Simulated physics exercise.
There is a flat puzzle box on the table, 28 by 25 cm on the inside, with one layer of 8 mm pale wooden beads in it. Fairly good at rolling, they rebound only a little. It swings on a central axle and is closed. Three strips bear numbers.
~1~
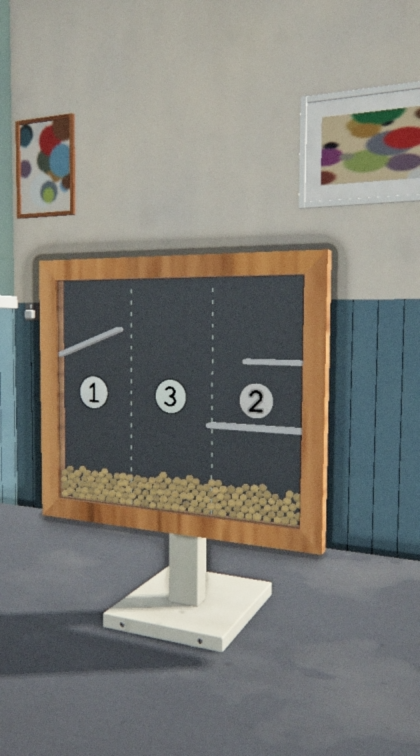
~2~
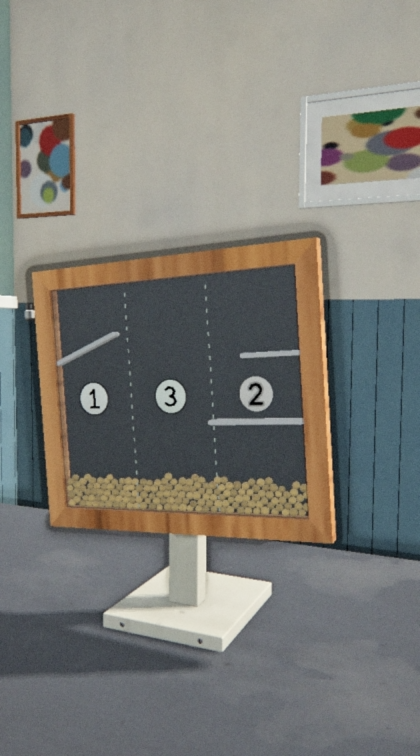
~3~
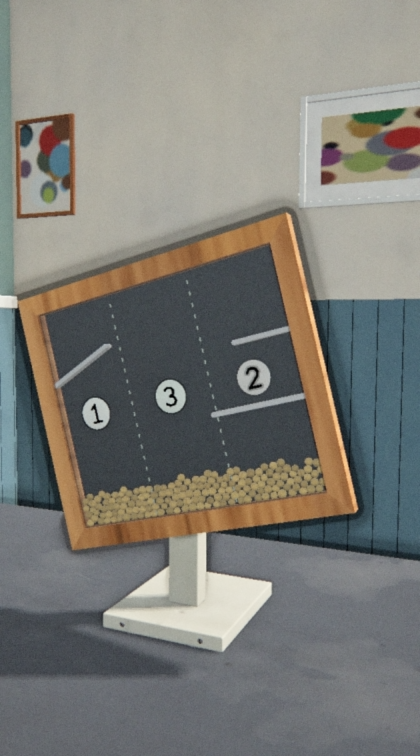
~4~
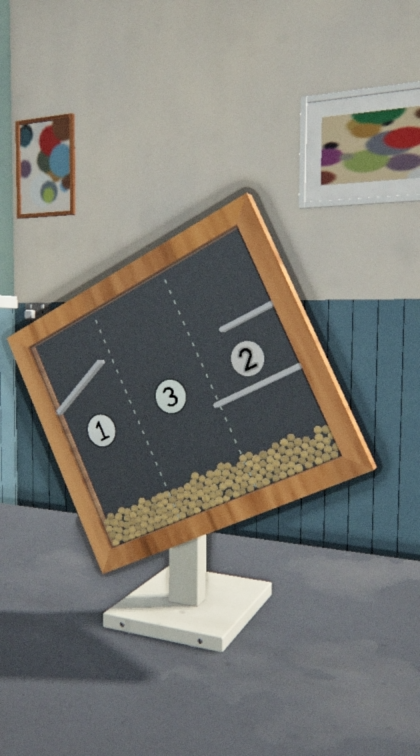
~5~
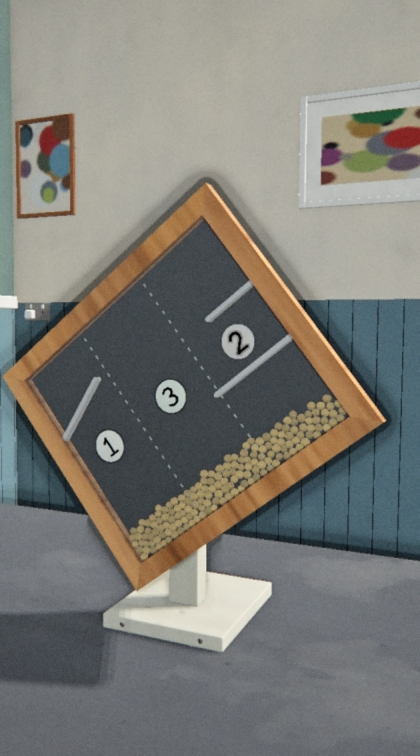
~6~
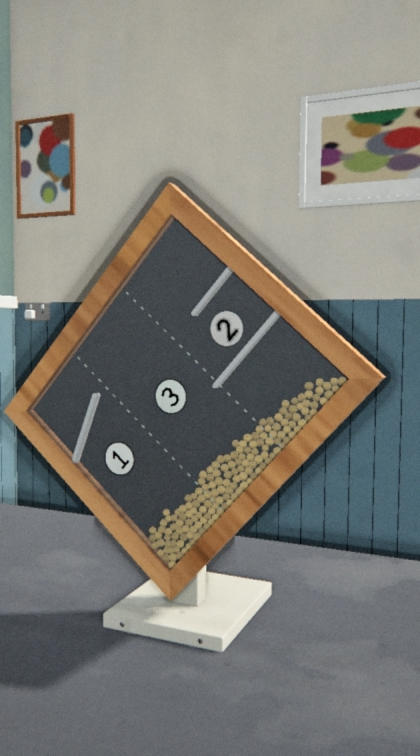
In this clip, a square wooden-framed panel on a white stand, holding pale beads and three numbered discs, rotates steadily anticlockwise from level until it stands nearly on one corner, while the beads shift into a sloping band along its lower-right side.
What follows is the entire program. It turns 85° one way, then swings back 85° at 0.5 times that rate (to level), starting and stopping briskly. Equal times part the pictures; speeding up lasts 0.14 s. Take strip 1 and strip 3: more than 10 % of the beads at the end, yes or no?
No. 1: Yes, no. 3: Yes.
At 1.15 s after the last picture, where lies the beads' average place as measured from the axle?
The middle sits around 4 cm left and 12 cm below.
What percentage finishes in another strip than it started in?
About 55 percent.
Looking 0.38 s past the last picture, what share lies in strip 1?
95 percent.
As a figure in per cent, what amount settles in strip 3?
Share: Approx. 25 %.
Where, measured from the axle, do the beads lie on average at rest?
The middle sits around 7 cm left of it and 9 cm below it.
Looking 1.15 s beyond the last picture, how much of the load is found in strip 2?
0 %.
Then, 0.38 s after the last picture, it stands 85° anticlockwise; the beads' middle is 6 cm right of and 11 cm below the centre; no. 1, 95 %, no. 3, 5 %.
Then, 1.15 s after the last picture, it stands 43° anticlockwise; the beads' middle is 4 cm left of and 12 cm below the centre; no. 1, 100 %.
Then, 1.93 s after the last picture, it stands level; the beads' middle is 9 cm left of and 8 cm below the centre; no. 1, 80 %, no. 3, 20 %.
At rest 2.6 s after the last picture, it stands level; no. 1, 70 %, no. 2, 0 %, no. 3, 25 %.
